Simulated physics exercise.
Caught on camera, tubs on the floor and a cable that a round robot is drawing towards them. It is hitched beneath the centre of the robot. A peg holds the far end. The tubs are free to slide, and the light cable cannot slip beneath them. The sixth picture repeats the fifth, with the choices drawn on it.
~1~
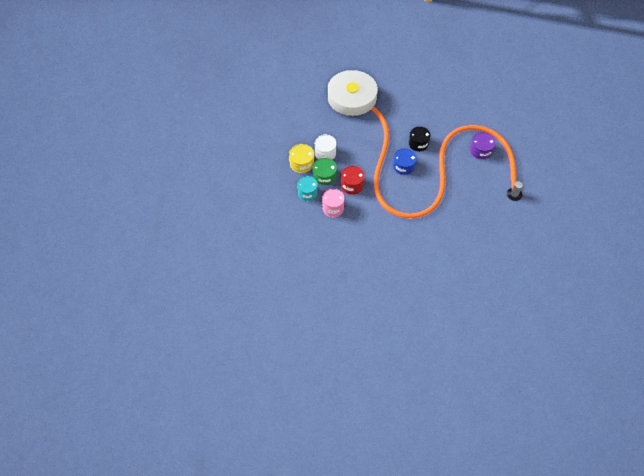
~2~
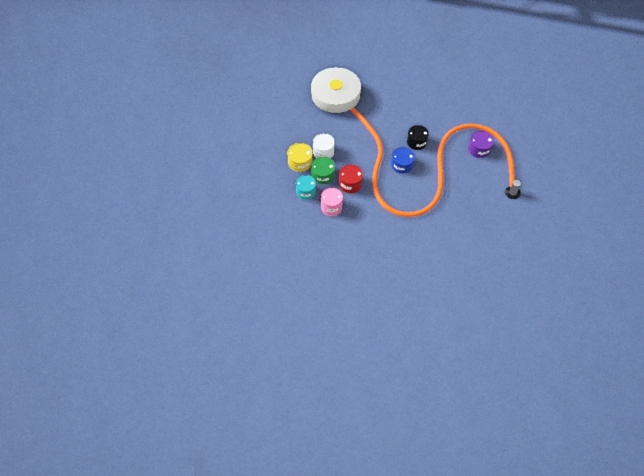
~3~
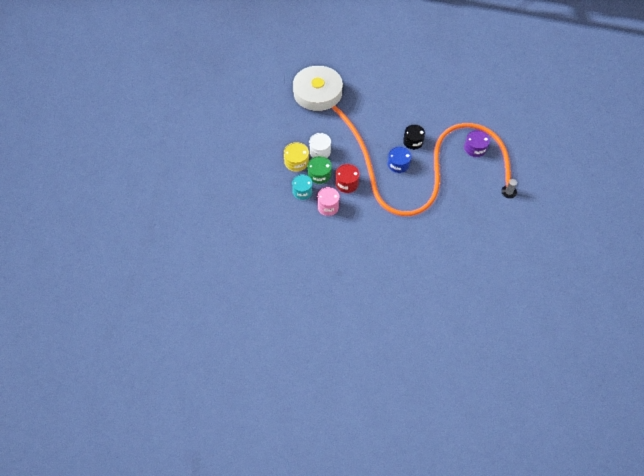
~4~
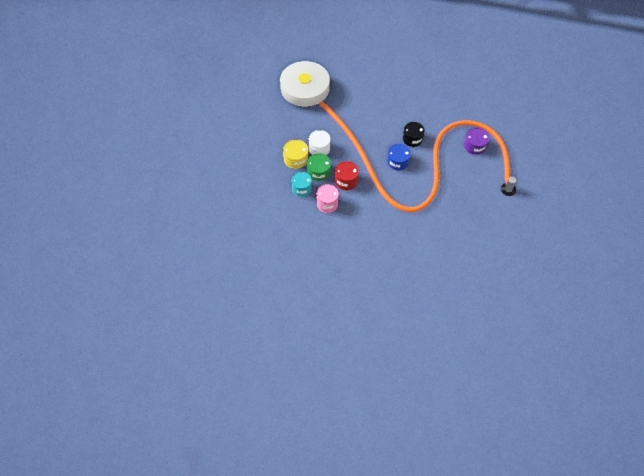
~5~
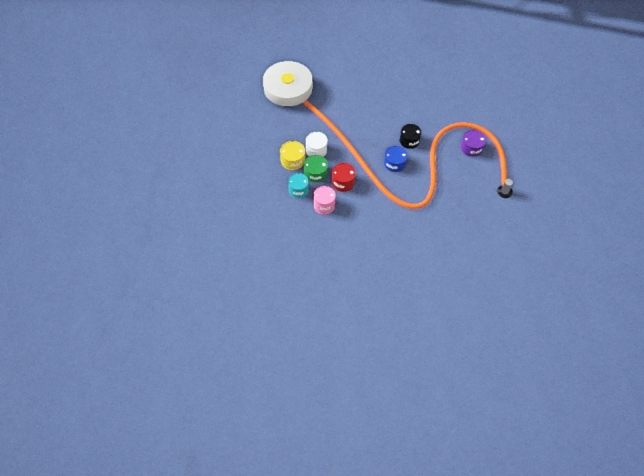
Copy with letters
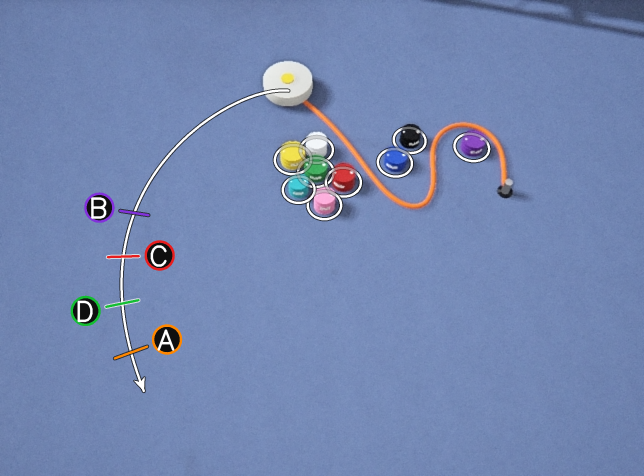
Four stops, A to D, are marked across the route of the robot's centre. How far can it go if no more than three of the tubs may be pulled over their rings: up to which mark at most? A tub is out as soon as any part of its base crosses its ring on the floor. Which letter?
The farthest stop within the limit is C.
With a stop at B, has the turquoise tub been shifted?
No.
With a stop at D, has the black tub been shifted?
No.
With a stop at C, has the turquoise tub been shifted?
No.
On the marked copy, A at (131, 352); B at (134, 213); C at (123, 257); D at (122, 304); the route from (288, 91) via (141, 196) to (144, 391).
Taking C. A third of the way, robot (207, 114).
Two thirds of the way, robot (146, 179).
When it is over, robot (121, 252); purple tub (462, 171); white tub (315, 150); one over the rings.
As for the rest, A has six over the rings; B is within the limit but short; D has four over the rings.
